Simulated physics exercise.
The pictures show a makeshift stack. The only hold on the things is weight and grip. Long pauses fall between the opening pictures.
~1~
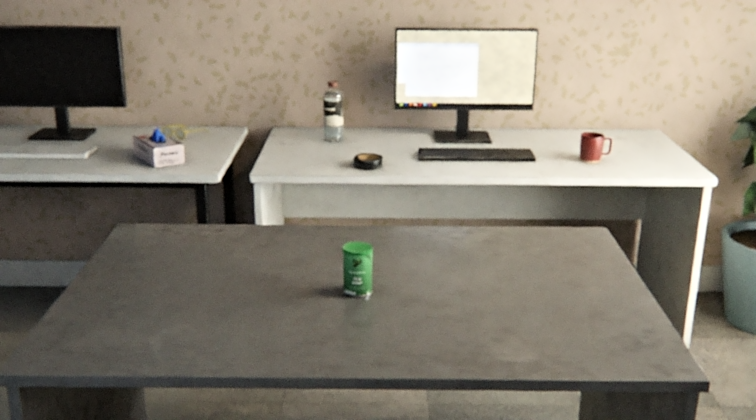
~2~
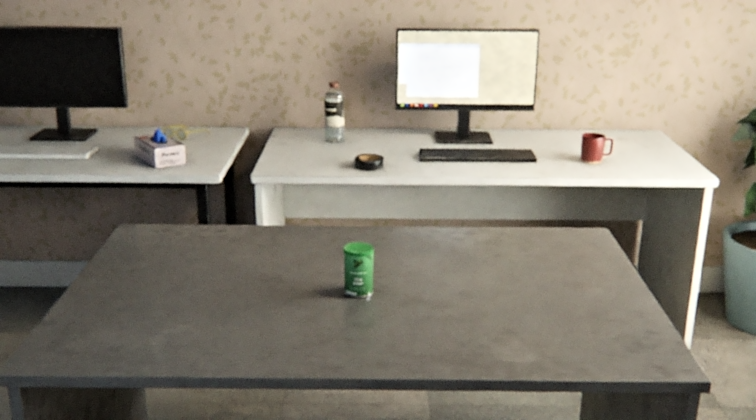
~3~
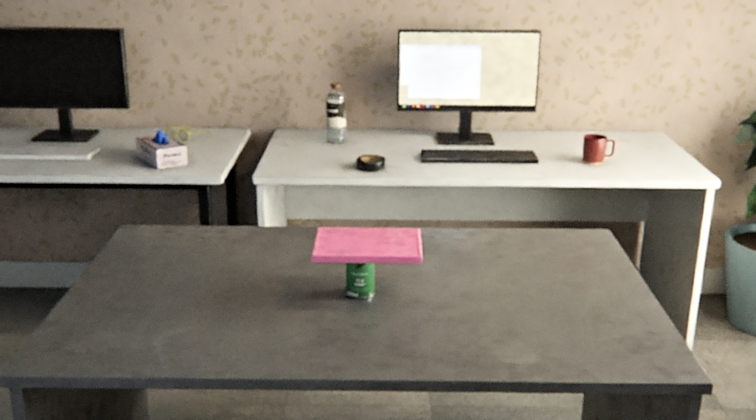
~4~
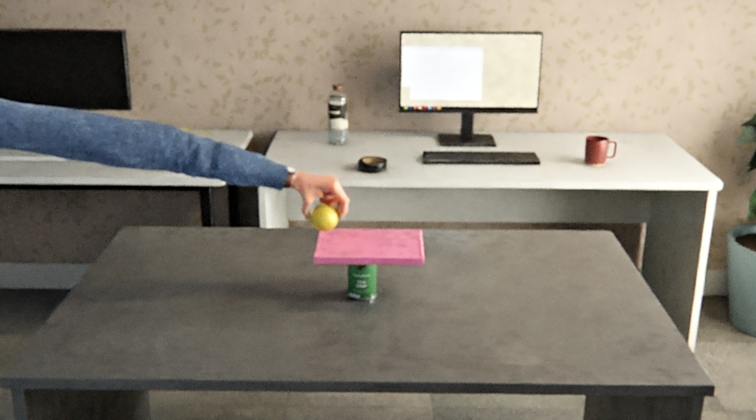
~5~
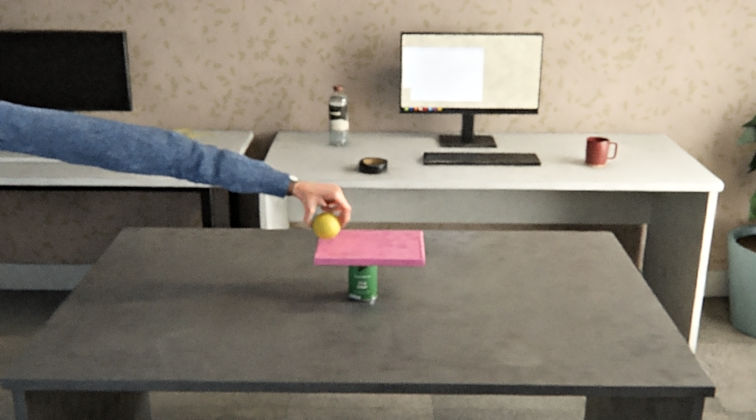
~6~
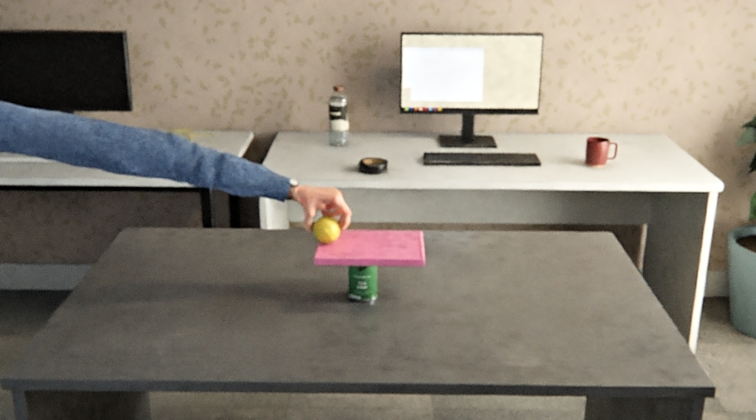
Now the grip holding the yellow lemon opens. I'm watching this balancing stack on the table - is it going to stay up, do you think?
Yes, it should stay up.
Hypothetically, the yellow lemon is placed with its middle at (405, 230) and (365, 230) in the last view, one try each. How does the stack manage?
First case: It collapses; second case: It remains standing.
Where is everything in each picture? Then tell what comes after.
In the first frame, the last thing is not in view yet.
In the second frame, the last thing is not in view yet.
In the third frame, the last thing is not in view yet; pink lid (368, 245).
In the fourth frame, on its way; yellow lemon (324, 218); pink lid (370, 246).
In the fifth frame, on its way; yellow lemon (326, 226); pink lid (370, 247).
In the sixth frame, in place under the hand; yellow lemon (327, 230); pink lid (370, 248).
Then, 0.20 s after the last picture, nothing has stirred.
Then, 0.40 s after the last picture, yellow lemon resting near (327, 230).
At rest, all 3 in place. Seen from the same camera at the end, yellow lemon near (327, 230). The stack keeps its balance.
